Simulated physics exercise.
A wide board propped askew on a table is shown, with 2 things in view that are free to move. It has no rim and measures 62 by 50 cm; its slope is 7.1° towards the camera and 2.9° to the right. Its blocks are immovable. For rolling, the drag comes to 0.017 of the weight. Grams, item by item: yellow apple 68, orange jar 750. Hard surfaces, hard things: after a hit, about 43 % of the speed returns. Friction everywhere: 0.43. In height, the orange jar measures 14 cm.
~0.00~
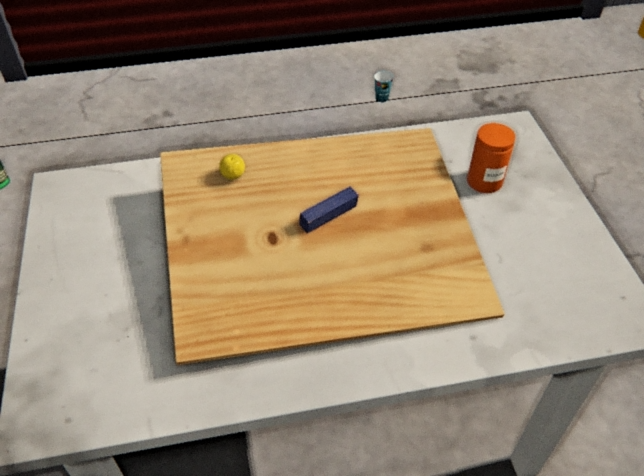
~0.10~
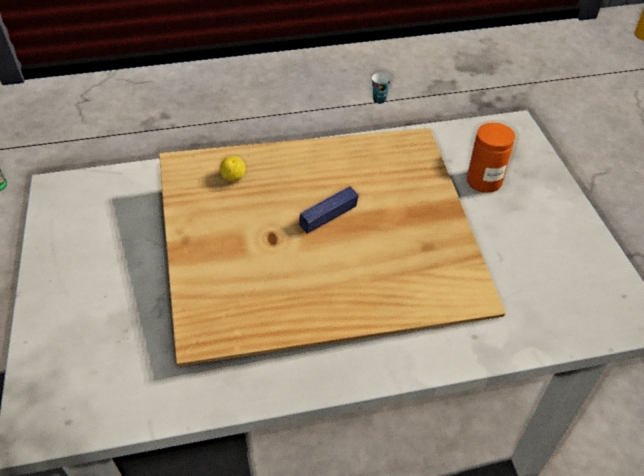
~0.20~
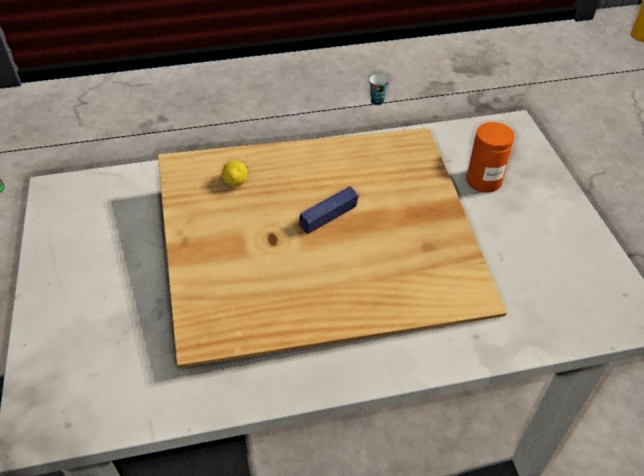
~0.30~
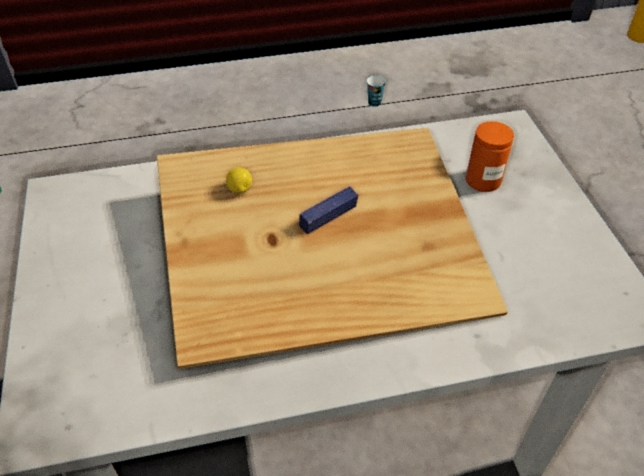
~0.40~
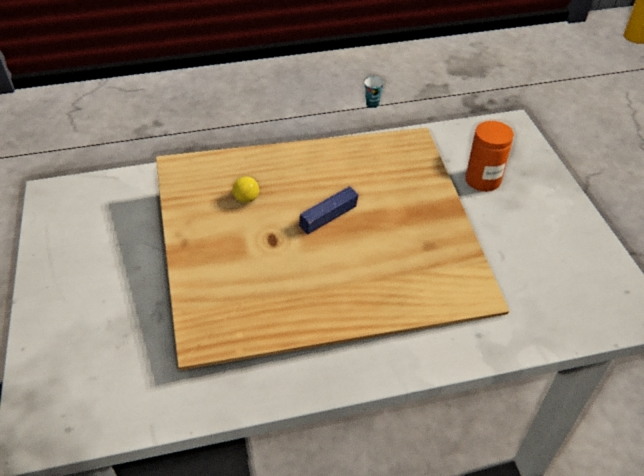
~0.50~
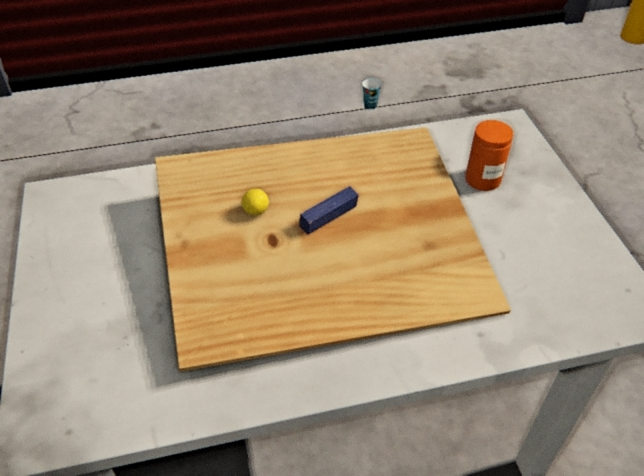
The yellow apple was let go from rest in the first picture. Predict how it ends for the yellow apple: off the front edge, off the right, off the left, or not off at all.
It will exit nearest the viewer.
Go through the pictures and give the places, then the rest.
In the first frame, 41 cm of board to the near edge; yellow apple (232, 167); orange jar (490, 159).
In the second frame, 41 cm of board to the near edge; yellow apple (232, 169); orange jar (490, 158).
In the third frame, 40 cm of board to the near edge; yellow apple (235, 173); orange jar (490, 158).
In the fourth frame, 38 cm of board to the near edge; yellow apple (239, 180); orange jar (489, 157).
In the fifth frame, 35 cm of board to the near edge; yellow apple (246, 190); orange jar (489, 157).
In the sixth frame, 32 cm of board to the near edge; yellow apple (255, 202); orange jar (489, 156).
By 0.70 s, 23 cm of board to the near edge; yellow apple near (282, 236).
By 1.00 s, 3 cm of board to the near edge; yellow apple near (346, 315).
By 1.20 s, it has gone over the near edge; yellow apple near (405, 394).
By 1.30 s, it has gone over the near edge; yellow apple near (433, 454).
When it is over (1.4 s), it has gone over the near edge; orange jar within 8 cm of the start.
